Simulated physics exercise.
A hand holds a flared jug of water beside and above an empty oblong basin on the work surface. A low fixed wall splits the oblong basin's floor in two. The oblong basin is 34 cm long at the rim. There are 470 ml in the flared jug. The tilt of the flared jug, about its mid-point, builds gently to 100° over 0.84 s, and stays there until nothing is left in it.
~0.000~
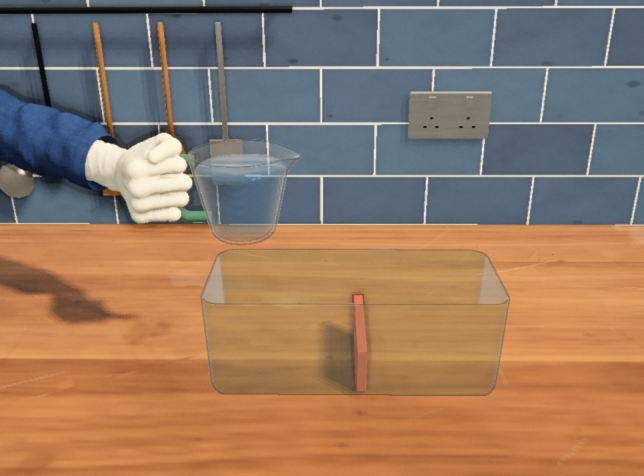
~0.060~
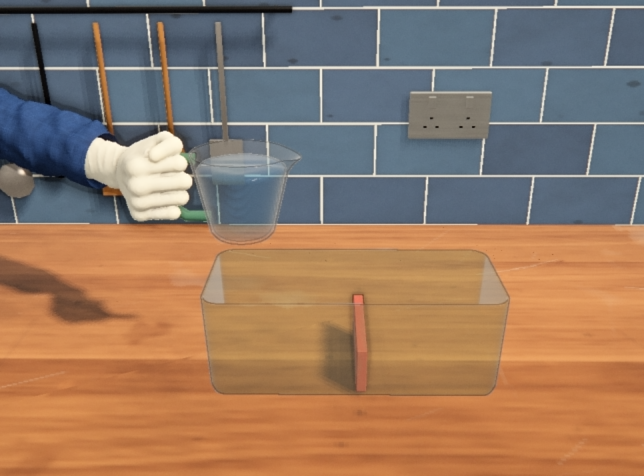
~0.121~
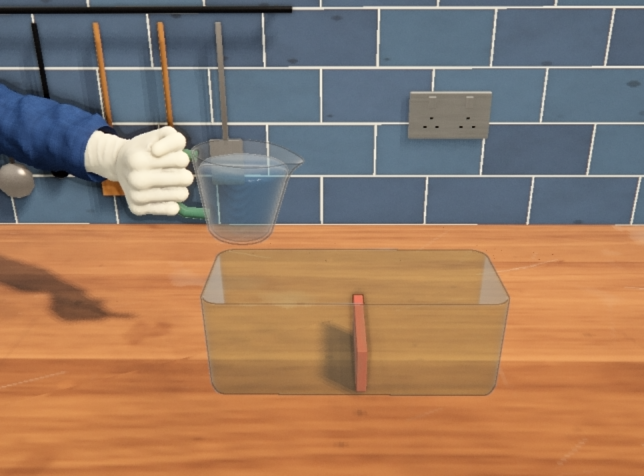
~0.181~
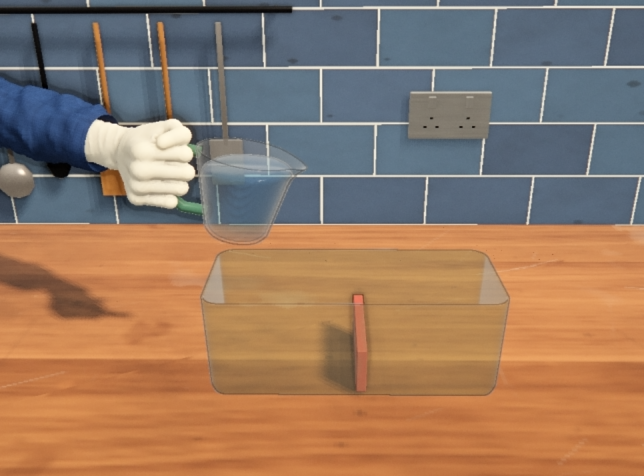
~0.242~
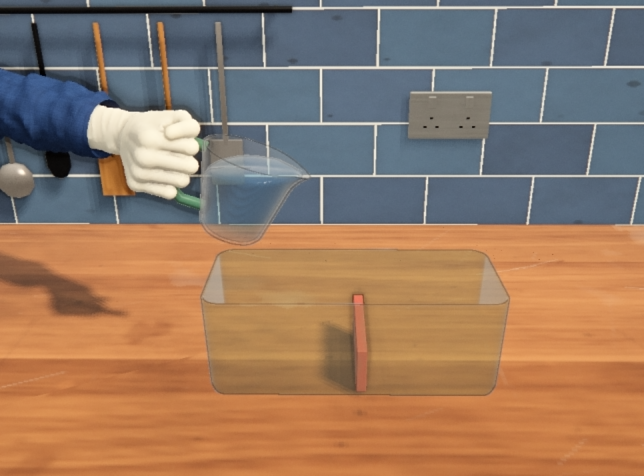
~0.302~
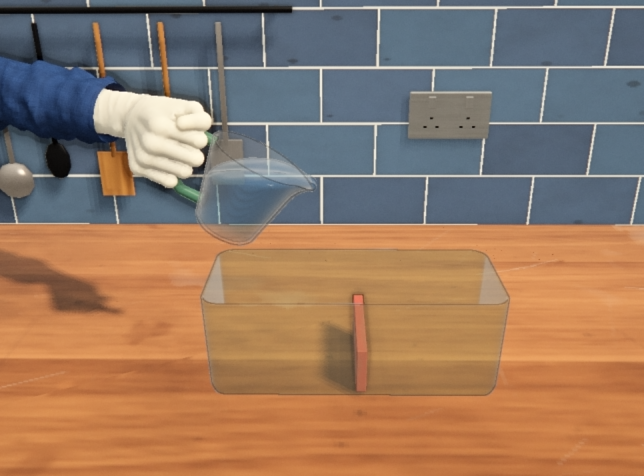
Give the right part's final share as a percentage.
About 17 per cent.
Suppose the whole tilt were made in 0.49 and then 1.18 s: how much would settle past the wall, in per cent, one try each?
In turn about 10 and 25 per cent.
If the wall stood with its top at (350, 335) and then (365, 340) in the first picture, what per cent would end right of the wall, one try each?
In turn about 40 and 20 per cent.
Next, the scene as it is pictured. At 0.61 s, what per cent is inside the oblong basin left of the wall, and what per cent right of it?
Some 20 per cent left and 12 right.
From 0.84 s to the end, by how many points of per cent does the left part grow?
Near 10 in a hundred.
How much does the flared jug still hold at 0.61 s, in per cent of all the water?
Near 46 in a hundred.
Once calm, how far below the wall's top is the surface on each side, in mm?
Some 40 mm on the left and 54 mm on the right.
By 0.61 s the tilt is 83° and 46 per cent is still to pour, 20 is left of the wall and 12 right of it.
By 0.84 s the tilt is 100° and 6 per cent is still to pour, 72 is left of the wall and 16 right of it.
By 1.08 s the tilt is 100° and 0 per cent is still to pour, 82 is left of the wall and 17 right of it.
By 1.34 s the tilt is 100° and 0 per cent is still to pour, 82 is left of the wall and 17 right of it.
At rest 82 per cent lies left of the wall, 17 right of it and 1 outside.
